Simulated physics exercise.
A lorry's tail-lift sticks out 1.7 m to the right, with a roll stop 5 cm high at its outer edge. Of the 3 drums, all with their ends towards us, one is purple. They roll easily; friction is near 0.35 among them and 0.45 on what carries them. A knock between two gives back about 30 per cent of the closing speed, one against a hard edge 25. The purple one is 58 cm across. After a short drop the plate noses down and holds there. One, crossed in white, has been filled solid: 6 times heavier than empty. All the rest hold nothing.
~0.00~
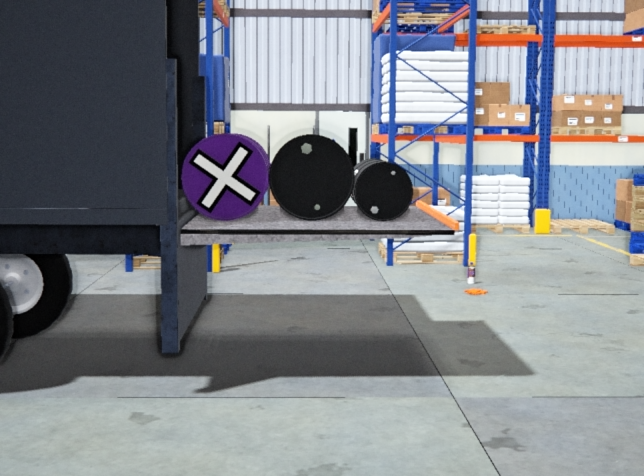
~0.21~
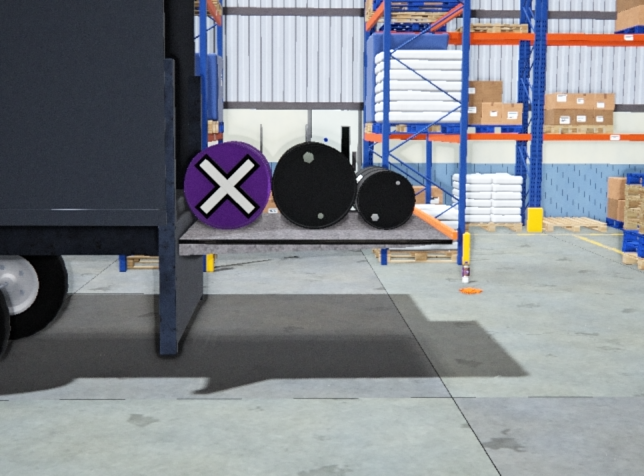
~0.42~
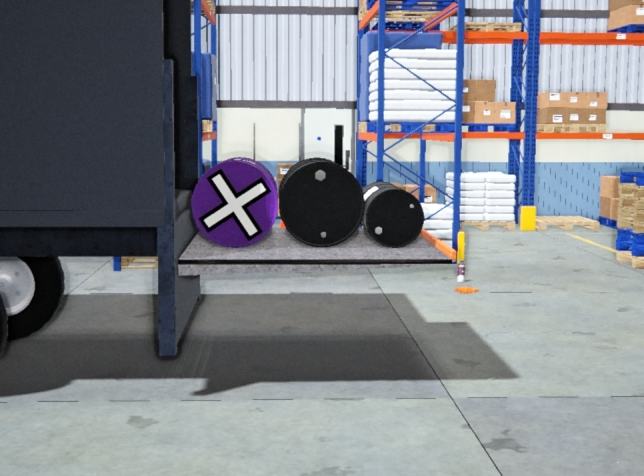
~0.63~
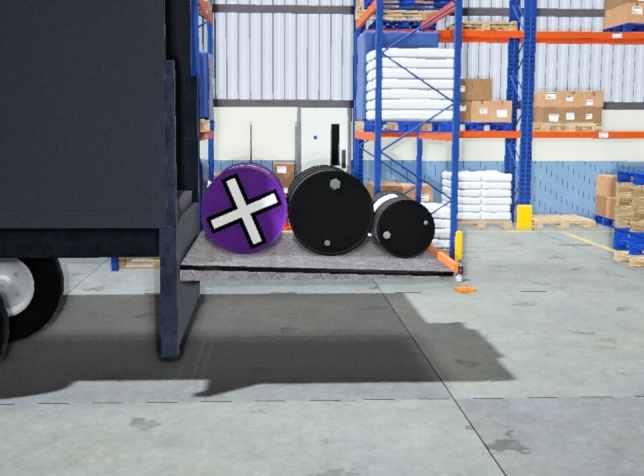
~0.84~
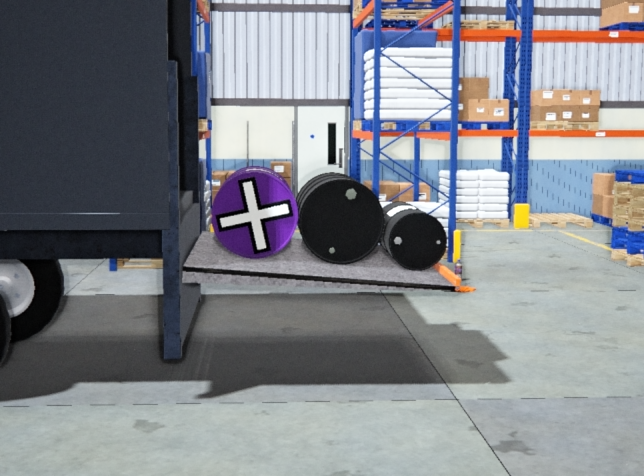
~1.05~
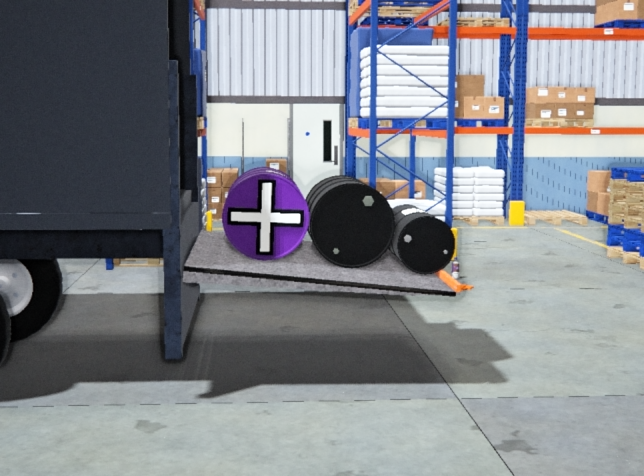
A lorry's tail-lift lowers and tilts down rightward as its three drums roll slightly right.
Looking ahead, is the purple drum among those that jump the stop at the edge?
The purple drum gets over the stop.
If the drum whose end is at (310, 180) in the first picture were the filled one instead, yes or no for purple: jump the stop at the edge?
In that case purple no.
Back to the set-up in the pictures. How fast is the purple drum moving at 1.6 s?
Near 0.2 m/s.
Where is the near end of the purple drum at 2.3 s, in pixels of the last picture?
At about (326, 224).
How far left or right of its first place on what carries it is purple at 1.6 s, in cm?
Purple 35 right.
After 1.6 s, purple is on the plate, 110 cm from the stop, rolling right; 0 over the stop so far.
After 2.3 s, purple is on the plate, 80 cm from the stop, rolling right; 1 over the stop so far.
After 3.1 s, purple is on the plate, 30 cm from the stop, rolling right; 2 over the stop so far.
After 3.9 s, purple is over the stop and falling; 3 over the stop so far.
At rest (6.8 s), purple is on the ground; 3 over the stop so far.
